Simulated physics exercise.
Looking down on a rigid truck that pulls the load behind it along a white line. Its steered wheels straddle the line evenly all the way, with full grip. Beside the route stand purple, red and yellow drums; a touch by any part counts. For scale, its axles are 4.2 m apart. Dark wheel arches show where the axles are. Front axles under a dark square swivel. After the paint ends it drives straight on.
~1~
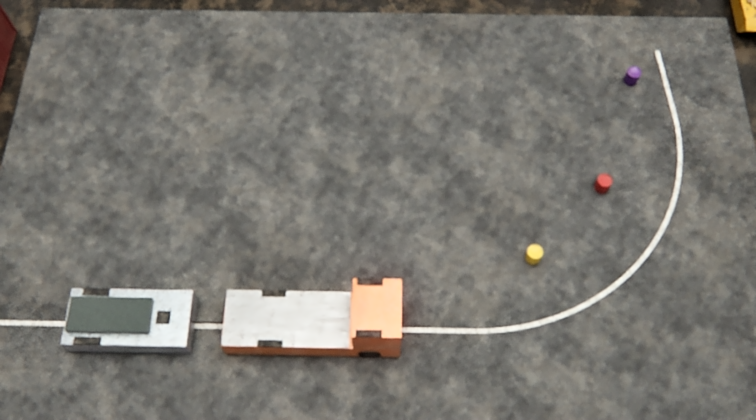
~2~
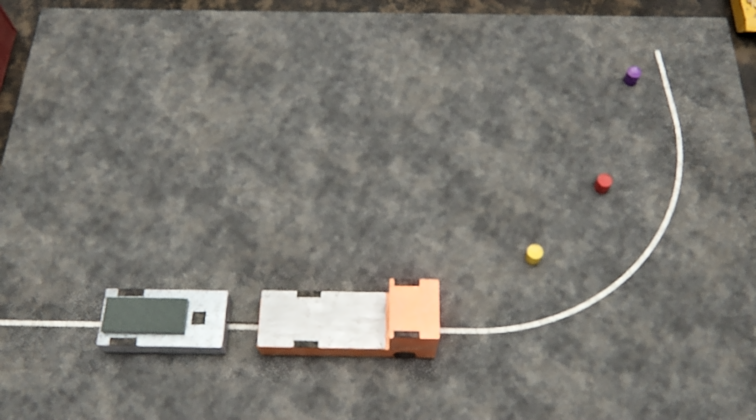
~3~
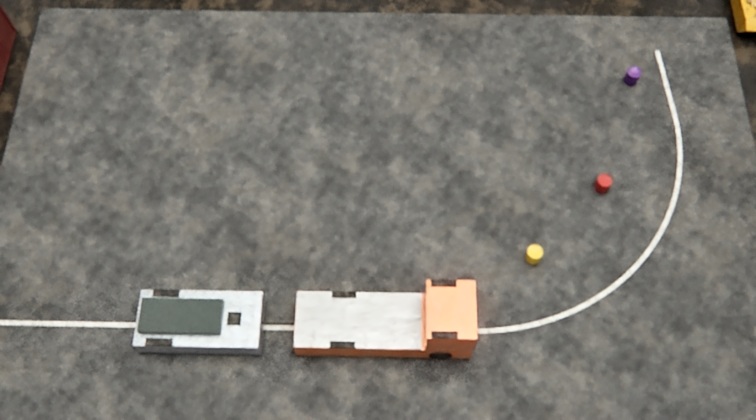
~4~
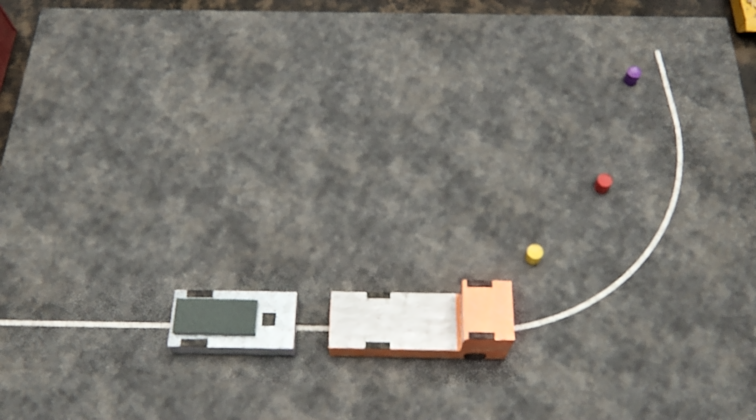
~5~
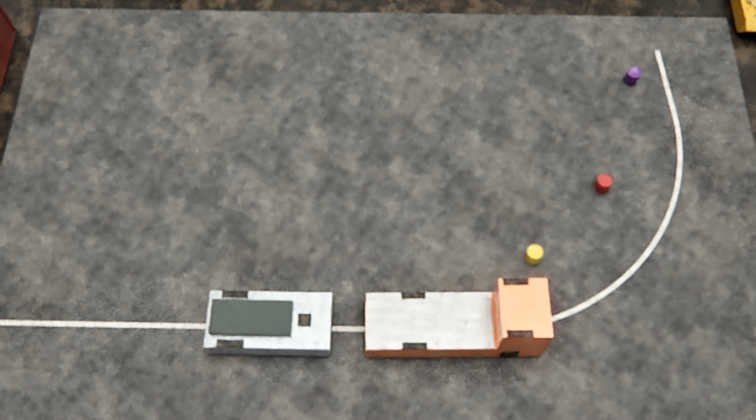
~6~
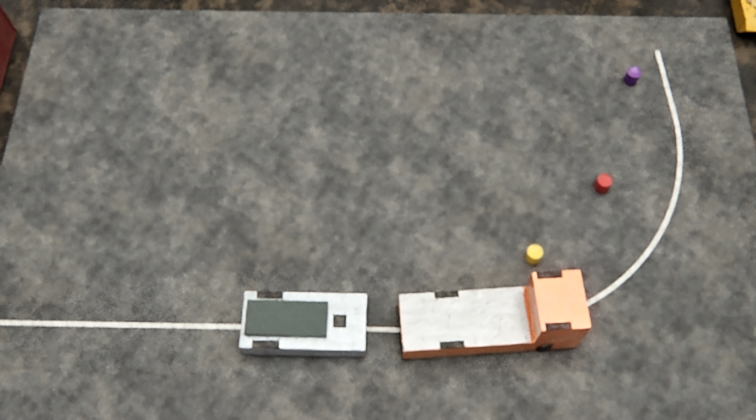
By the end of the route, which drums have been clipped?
Purple gets struck. Red escapes. Yellow stays untouched.
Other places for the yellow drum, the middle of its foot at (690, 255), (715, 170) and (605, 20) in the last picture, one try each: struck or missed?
First hit, second struck, third missed.
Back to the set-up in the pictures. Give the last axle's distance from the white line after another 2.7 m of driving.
About 0 cm.
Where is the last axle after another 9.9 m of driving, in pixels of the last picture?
Around (485, 310).
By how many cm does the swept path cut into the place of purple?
About: Purple 50.
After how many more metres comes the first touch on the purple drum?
After some 17.0 m.
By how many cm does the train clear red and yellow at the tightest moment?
To spare: Red 20, yellow 20.
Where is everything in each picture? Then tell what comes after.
Nose (397, 320); last axle (92, 316); still straight; purple (632, 77), red (603, 184), yellow (534, 255); 1 trailer, in the first frame.
Nose (433, 321); last axle (127, 317); still straight, in the second frame.
Nose (469, 322); last axle (163, 317); still straight, in the third frame.
Nose (504, 322); last axle (197, 318); still straight, in the fourth frame.
Nose (539, 320); last axle (233, 319); turned 1°, in the fifth frame.
Nose (573, 311); last axle (268, 319); turned 5°; purple (632, 77), red (603, 184), yellow (534, 255), in the sixth frame.
With 14.1 m more driven, the last axle is at (563, 281) of the last picture, 115 cm off the line; yellow has been passed with 25 cm to spare.
With 17.4 m more driven, the last axle is at (611, 244) of the last picture, 140 cm off the line; the rigid truck has hit purple.
With 21.0 m more driven, the last axle is at (645, 189) of the last picture, 155 cm off the line; red has been passed with 20 cm to spare.
With 31.7 m more driven, the last axle is at (651, 11) of the last picture, 35 cm off the line; 1 of 3 struck in all.
